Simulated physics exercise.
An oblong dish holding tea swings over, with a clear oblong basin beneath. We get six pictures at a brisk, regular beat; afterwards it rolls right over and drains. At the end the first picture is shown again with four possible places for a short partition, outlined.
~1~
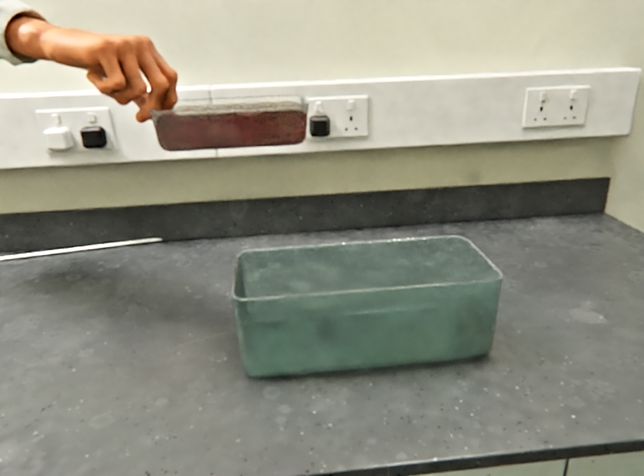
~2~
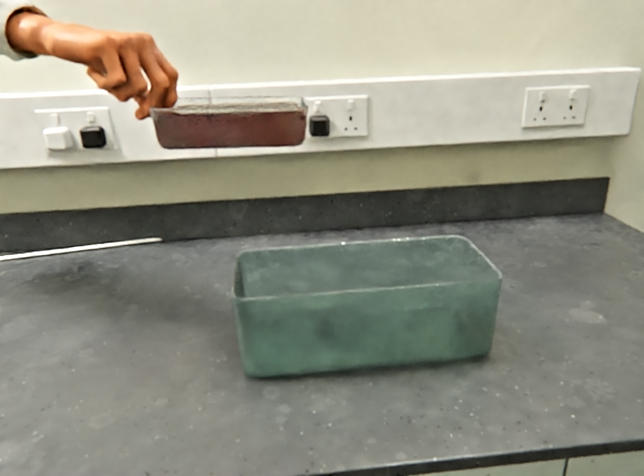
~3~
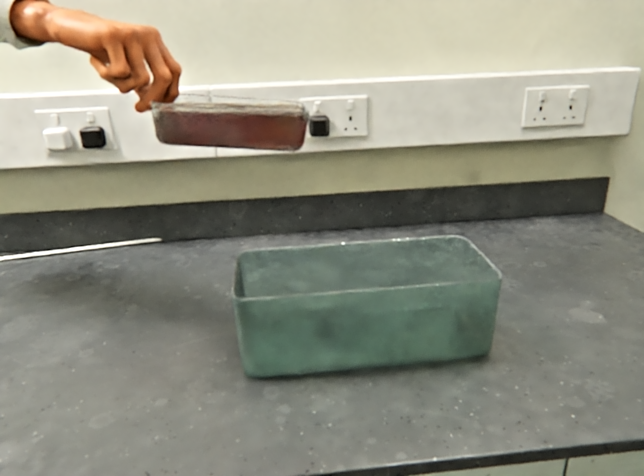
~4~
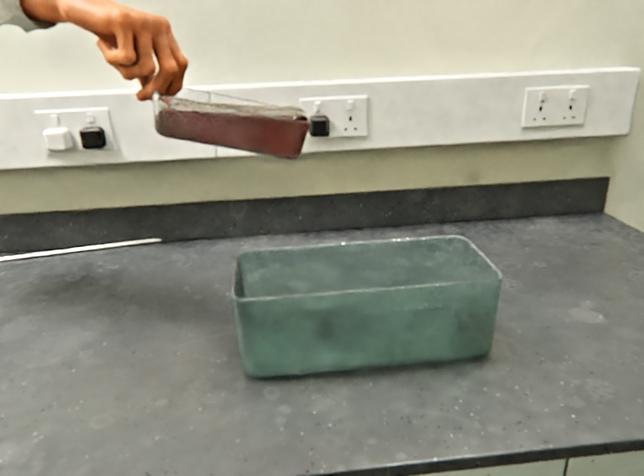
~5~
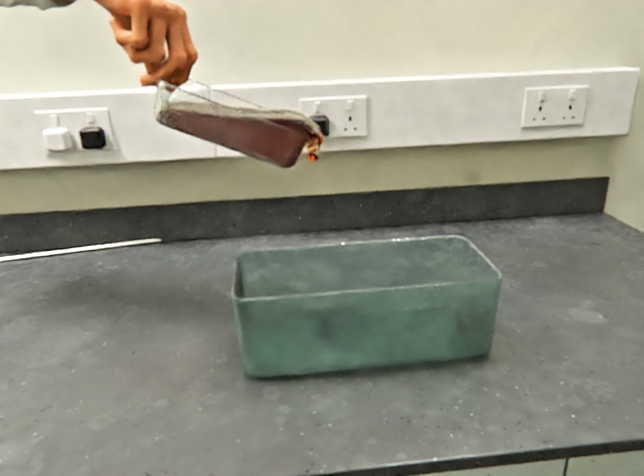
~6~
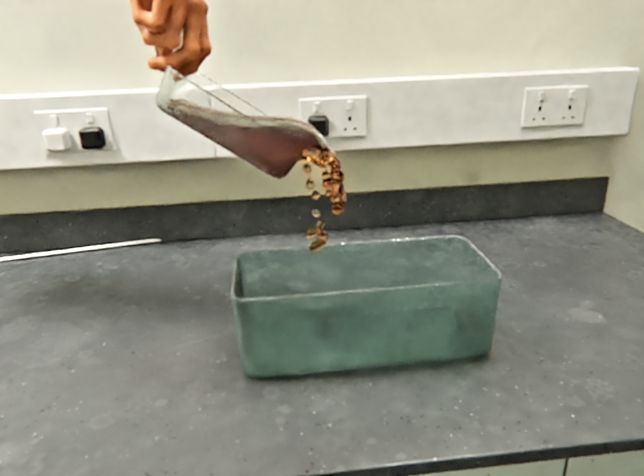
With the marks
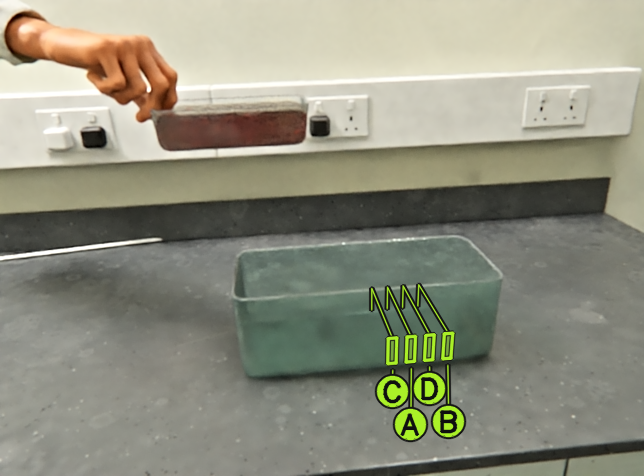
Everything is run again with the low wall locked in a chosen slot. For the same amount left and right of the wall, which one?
Go for C.
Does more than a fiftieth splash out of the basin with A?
Yes, it does.
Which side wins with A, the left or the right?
More ends on the left.
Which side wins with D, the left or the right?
The left one.
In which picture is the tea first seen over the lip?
In picture 4.
On the marked copy, A at (411, 368); B at (447, 365); C at (392, 369); D at (429, 366).
For position A, about 82 % ends left of the wall and 5 % right of it; 13 % is lost outside.
For position B, about 79 % ends left of the wall and 9 % right of it; 12 % is lost outside.
For position C, about 46 % ends left of the wall and 42 % right of it; 12 % is lost outside.
For position D, about 80 % ends left of the wall and 8 % right of it; 12 % is lost outside.
